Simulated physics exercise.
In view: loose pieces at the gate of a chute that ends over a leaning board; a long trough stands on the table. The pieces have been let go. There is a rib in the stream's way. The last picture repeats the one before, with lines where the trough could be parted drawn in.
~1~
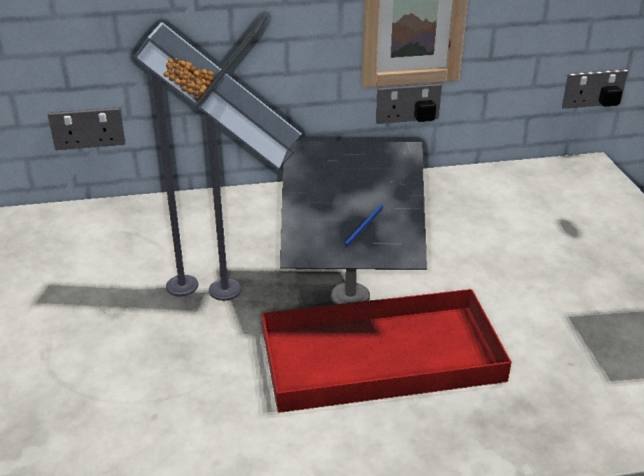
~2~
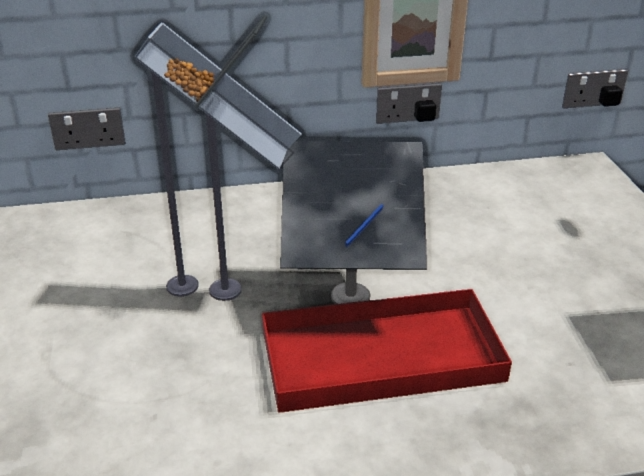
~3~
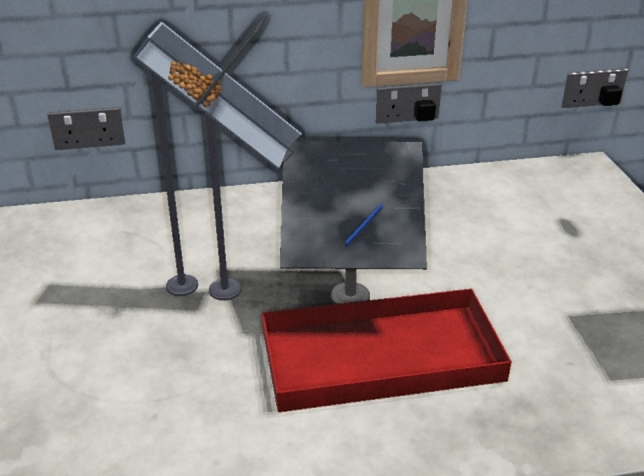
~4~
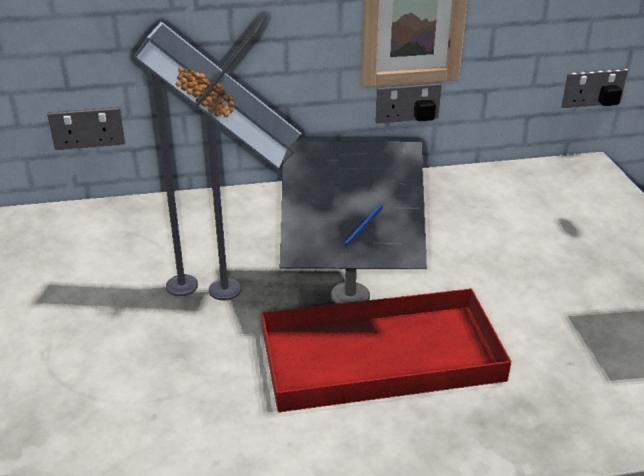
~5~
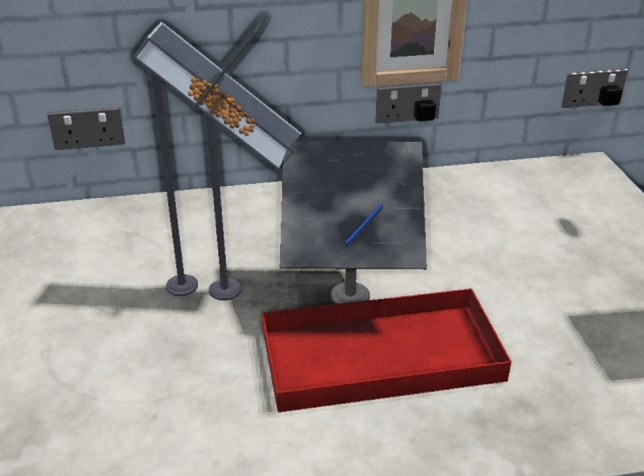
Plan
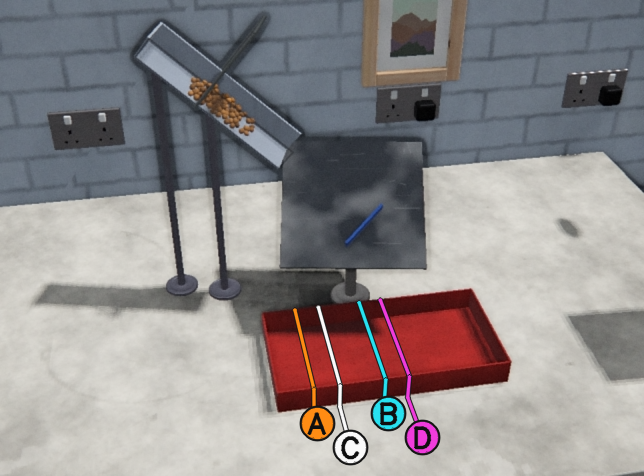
On a pale tabletop against a grey brick wall, a cluster of small golden-brown pieces rests high in a sloping metal chute, above a tilted dark board with a blue rib and an empty red tray. The pieces start sliding down to the right, spreading out as they pass the chute's middle.
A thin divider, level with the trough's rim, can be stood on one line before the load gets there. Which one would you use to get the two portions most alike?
C is best.
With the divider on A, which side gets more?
Right.
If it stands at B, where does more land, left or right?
The left side.
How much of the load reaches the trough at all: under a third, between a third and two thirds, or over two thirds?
It is over two thirds.
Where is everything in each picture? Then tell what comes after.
Load behind the gate at (189, 75), roasted chickpeas; lip of the chute at (283, 159), sloping fairly steeply, in the first picture.
Middle of the board at (353, 203), tilted fairly steeply; middle of its low edge at (354, 268); of its high edge at (353, 142), in the second picture.
Front corners of the trough at (278, 392) and (511, 362), empty; front of the load at (218, 92), in the third picture.
Middle of the load at (209, 90); its front at (231, 110), about a quarter of the way to the lip; rib from (382, 204) to (346, 243), in the fourth picture.
Middle of the load at (216, 103); its front at (252, 130), about half of the way to the lip, in the fifth picture.
On the marked copy, line A crosses the front rim at (313, 388); line B crosses the front rim at (385, 378); line C crosses the front rim at (339, 384); line D crosses the front rim at (409, 375).
Choosing A, of what is caught, a stray few on the left of the divider, nearly all on the right.
Choosing B, of what is caught, nearly all on the left of the divider, a small part on the right.
Choosing C, of what is caught, about a third on the left of the divider, about two thirds on the right.
Choosing D, of what is caught, nearly all on the left of the divider, a small part on the right.
